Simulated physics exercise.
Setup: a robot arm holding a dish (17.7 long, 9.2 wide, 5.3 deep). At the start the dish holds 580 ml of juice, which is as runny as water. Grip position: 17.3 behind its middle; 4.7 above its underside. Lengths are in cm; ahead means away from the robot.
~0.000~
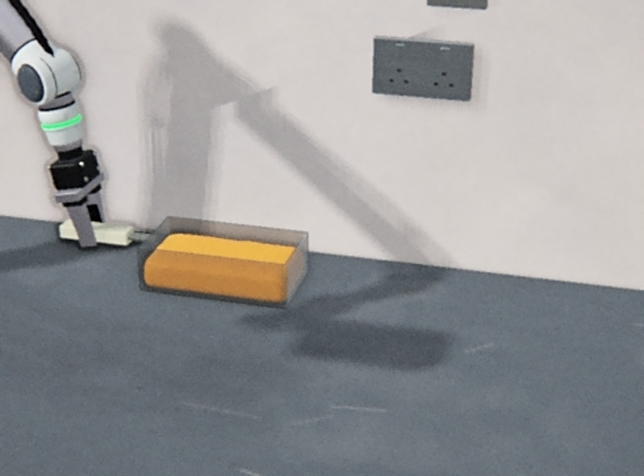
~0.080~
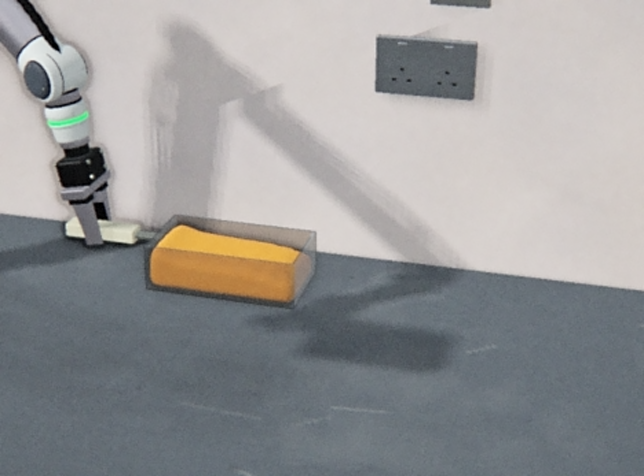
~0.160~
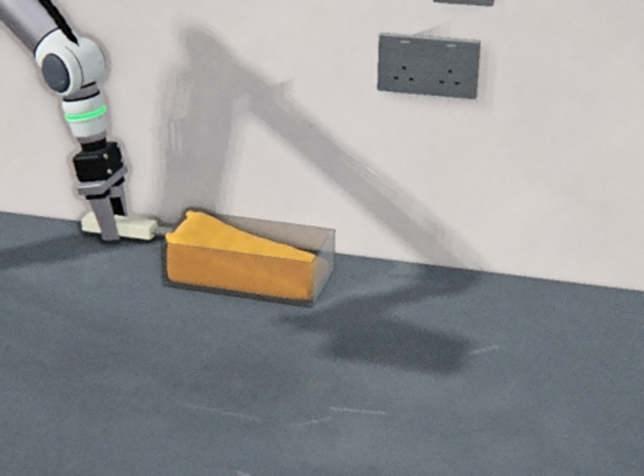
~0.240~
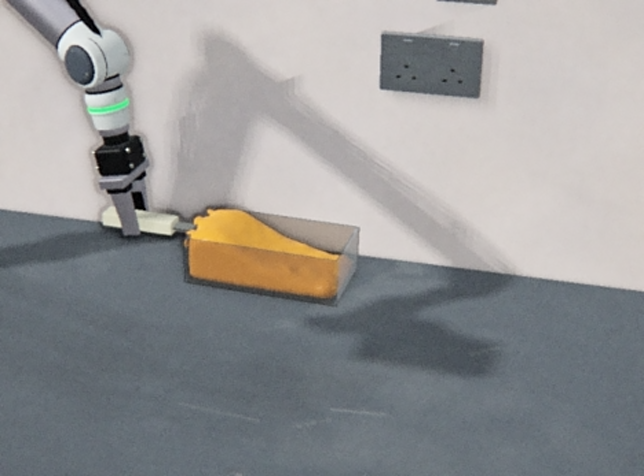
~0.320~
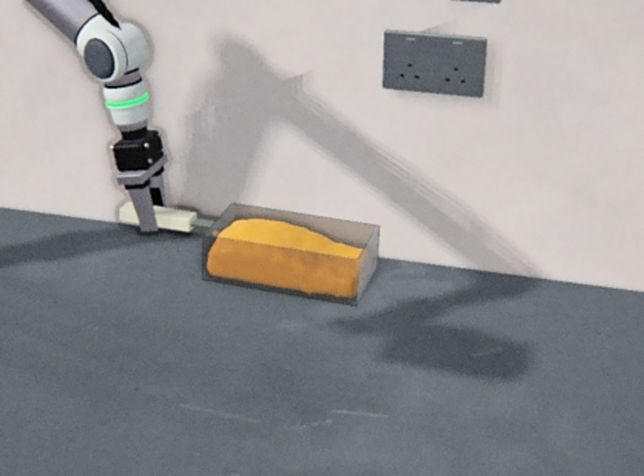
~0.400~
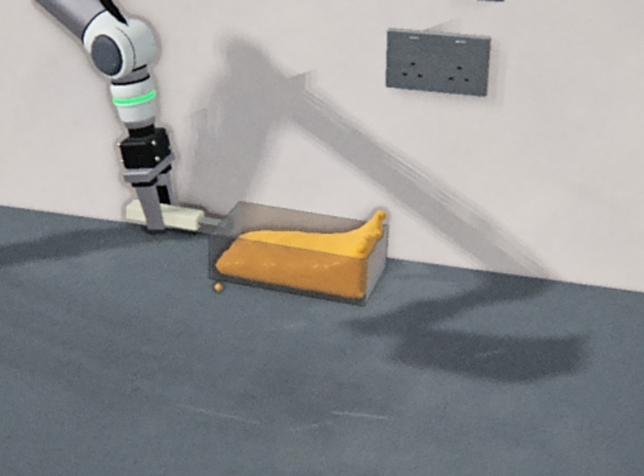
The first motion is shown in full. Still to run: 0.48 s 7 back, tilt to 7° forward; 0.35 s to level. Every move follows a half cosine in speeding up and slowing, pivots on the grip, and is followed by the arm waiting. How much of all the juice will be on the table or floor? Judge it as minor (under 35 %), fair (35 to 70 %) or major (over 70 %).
Minor.
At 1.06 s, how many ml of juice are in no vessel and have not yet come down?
Amount outside the vessels: Near 5 ml.
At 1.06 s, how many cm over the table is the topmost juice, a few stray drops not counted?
Some 20 cm.
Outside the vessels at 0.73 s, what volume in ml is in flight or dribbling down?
Volume outside the vessels: Near 30 ml.
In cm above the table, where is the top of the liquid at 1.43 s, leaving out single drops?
Roughly 20 centimetres at most.
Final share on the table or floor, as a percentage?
The figure is roughly 25 per cent.
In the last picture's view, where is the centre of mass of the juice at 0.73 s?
Near pixel (275, 270).
After 0.73 s, tilted 6° forward, liquid up to 19 above the table; 445 ml in the dish, 105 ml on the table or floor, 30 ml in the air or running down outside.
After 1.06 s, tilted 3° forward, liquid up to 20 above the table; 440 ml in the dish, 135 ml on the table or floor, 5 ml in the air or running down outside.
After 1.43 s, level, liquid up to 20 above the table; 435 ml in the dish, 140 ml on the table or floor, 5 ml in the air or running down outside.
After 2.23 s, level, liquid up to 21 above the table; 435 ml in the dish, 145 ml on the table or floor.
At rest, 435 ml in the dish, 145 ml on the table or floor. That is 25 % on the table or floor.
